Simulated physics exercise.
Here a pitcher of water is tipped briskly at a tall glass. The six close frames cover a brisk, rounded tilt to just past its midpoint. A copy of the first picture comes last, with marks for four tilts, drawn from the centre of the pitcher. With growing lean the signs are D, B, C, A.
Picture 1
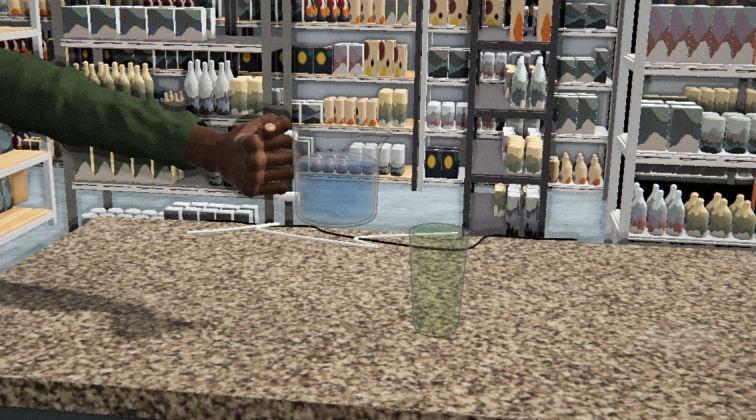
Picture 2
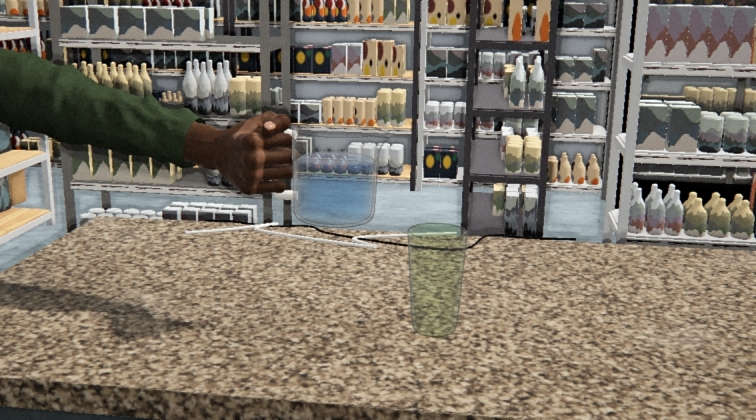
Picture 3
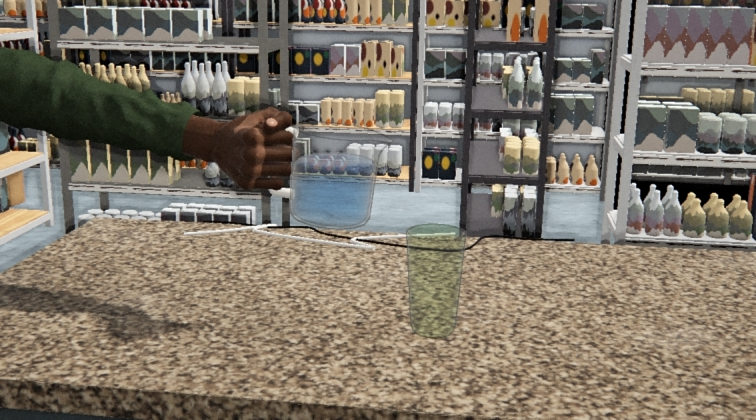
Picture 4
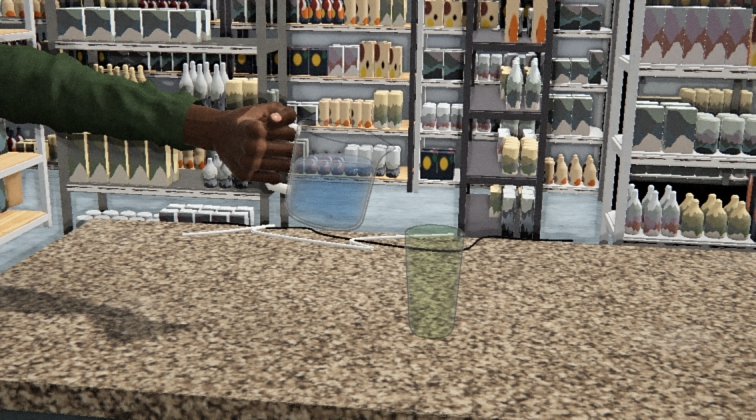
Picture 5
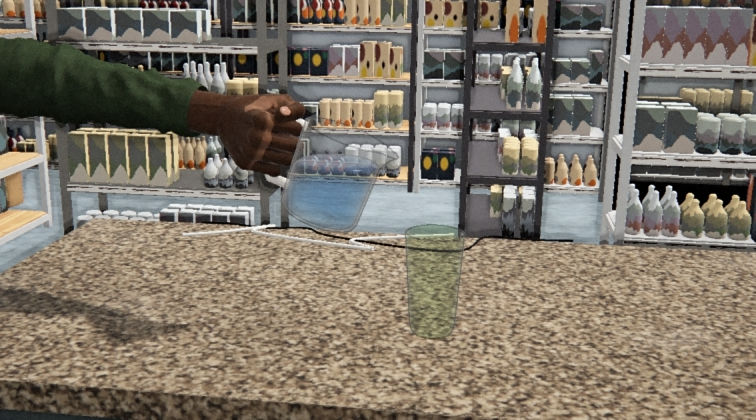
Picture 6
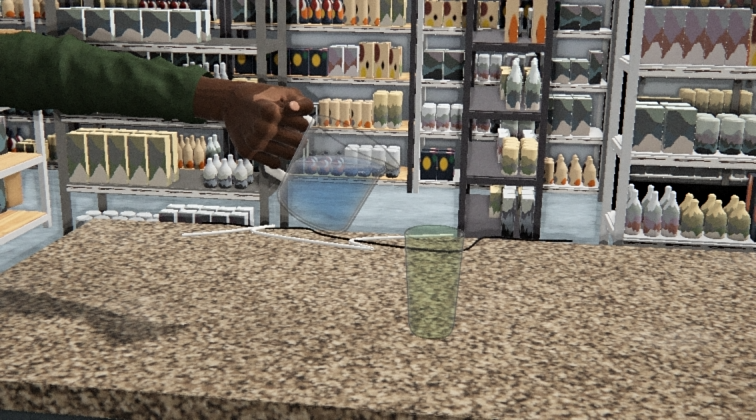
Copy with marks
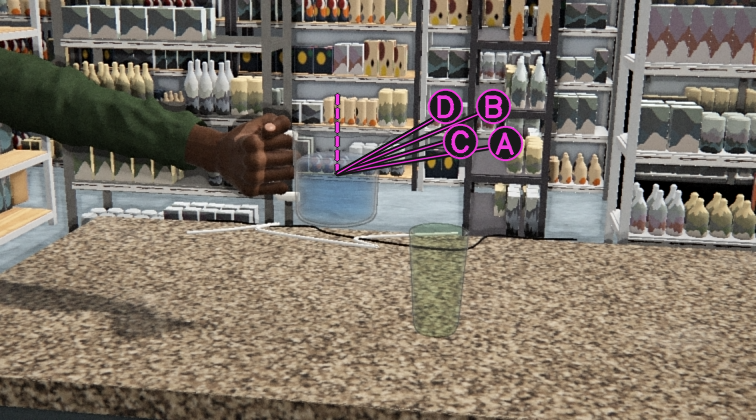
A dark green-sleeved arm held a clear pitcher of blue water above a stone counter, then tilted it steadily to the right toward a tall green glass, with no water leaving the pitcher.
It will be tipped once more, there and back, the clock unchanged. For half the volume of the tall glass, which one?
Tilt D.
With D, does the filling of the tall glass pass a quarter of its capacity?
Yes, it does.
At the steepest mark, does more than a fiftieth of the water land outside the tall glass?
Yes, it does.
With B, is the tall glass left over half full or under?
Over half.
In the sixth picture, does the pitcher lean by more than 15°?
Yes.
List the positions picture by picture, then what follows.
The first frame shows upright, lip at (391, 134); rim of the tall glass round (439, 231); nothing has left yet.
The second frame shows upright, lip at (391, 136); nothing has left yet.
The third frame shows tipped about 6°, lip at (392, 141); nothing has left yet.
The fourth frame shows tipped about 12°, lip at (394, 148); nothing has left yet.
The fifth frame shows tipped about 20°, lip at (398, 157); nothing has left yet.
The sixth frame shows tipped about 28°, lip at (399, 167); nothing has left yet.
On the marked copy, A at (488, 147); B at (478, 114); C at (442, 142); D at (432, 119).
With A, the tall glass ends with about 68 % of what it can hold; 24 % of the water is spilt.
With B, the tall glass ends with about 68 % of what it can hold.
With C, the tall glass ends with about 77 % of what it can hold; 7 % of the water is spilt.
With D, the tall glass ends with about 49 % of what it can hold.
